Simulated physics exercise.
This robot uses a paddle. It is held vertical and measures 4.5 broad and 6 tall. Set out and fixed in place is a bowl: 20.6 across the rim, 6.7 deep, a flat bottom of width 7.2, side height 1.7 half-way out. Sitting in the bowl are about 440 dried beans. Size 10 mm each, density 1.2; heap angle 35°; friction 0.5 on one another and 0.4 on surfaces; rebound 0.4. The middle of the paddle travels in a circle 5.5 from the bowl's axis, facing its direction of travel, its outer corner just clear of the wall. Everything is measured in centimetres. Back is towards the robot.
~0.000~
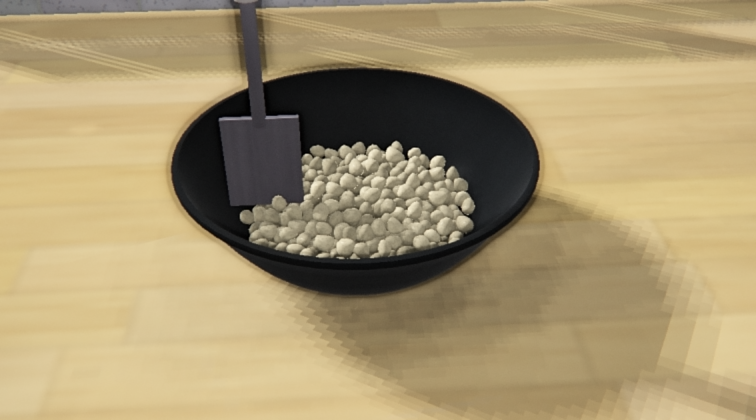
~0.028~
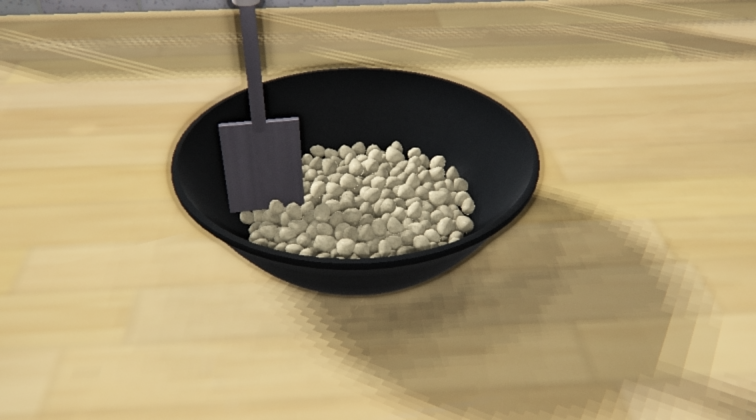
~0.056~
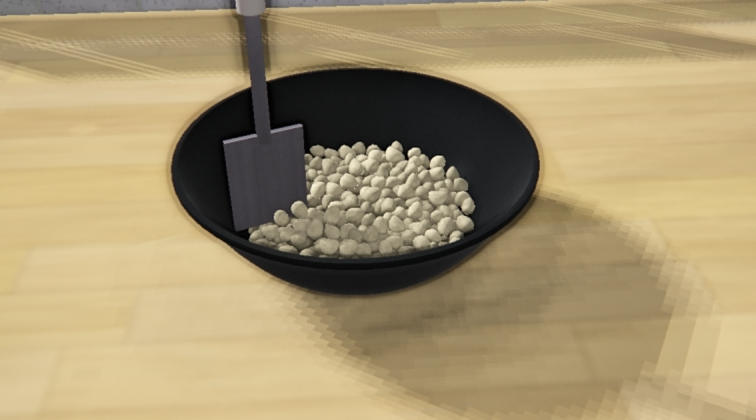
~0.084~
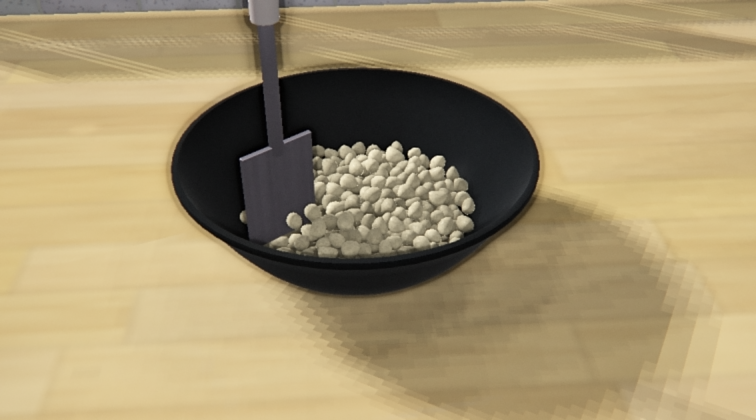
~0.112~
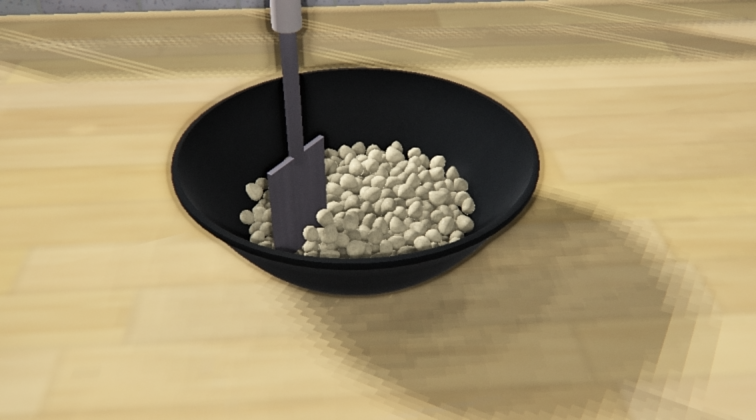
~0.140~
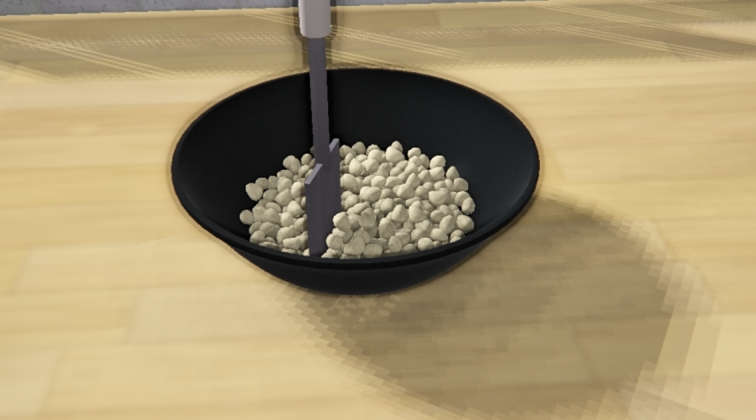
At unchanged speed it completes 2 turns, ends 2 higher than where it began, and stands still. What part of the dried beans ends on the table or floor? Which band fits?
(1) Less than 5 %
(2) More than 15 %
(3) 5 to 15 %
Less than 5 % (1).
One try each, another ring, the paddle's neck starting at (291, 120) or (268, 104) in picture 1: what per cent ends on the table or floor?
Near 0 and 0 in a hundred, one try each.
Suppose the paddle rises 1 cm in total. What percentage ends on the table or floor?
Around 0 percent of it.
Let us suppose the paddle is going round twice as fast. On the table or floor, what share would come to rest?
Near 5 in a hundred, it would be.
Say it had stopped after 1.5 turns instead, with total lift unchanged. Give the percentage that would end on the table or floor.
Roughly 0 per cent.
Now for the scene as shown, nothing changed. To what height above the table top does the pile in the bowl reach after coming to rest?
Measured height: Some 5.0 cm.
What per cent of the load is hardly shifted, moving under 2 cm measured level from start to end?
Near 85 per cent of the pieces.
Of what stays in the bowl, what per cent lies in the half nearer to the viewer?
I'd say around 45 per cent.
After 0.58 s, 325° round, highest piece 6 above the table; 444 in the bowl.
After 1.03 s, 221° round, highest piece 5 above the table; 444 in the bowl.
After 1.45 s, 0° round, highest piece 5 above the table; 444 in the bowl.
After 2.15 s, 0° round, highest piece 5 above the table; 444 in the bowl.
In the end, 444 in the bowl. That is 0 % on the table or floor.
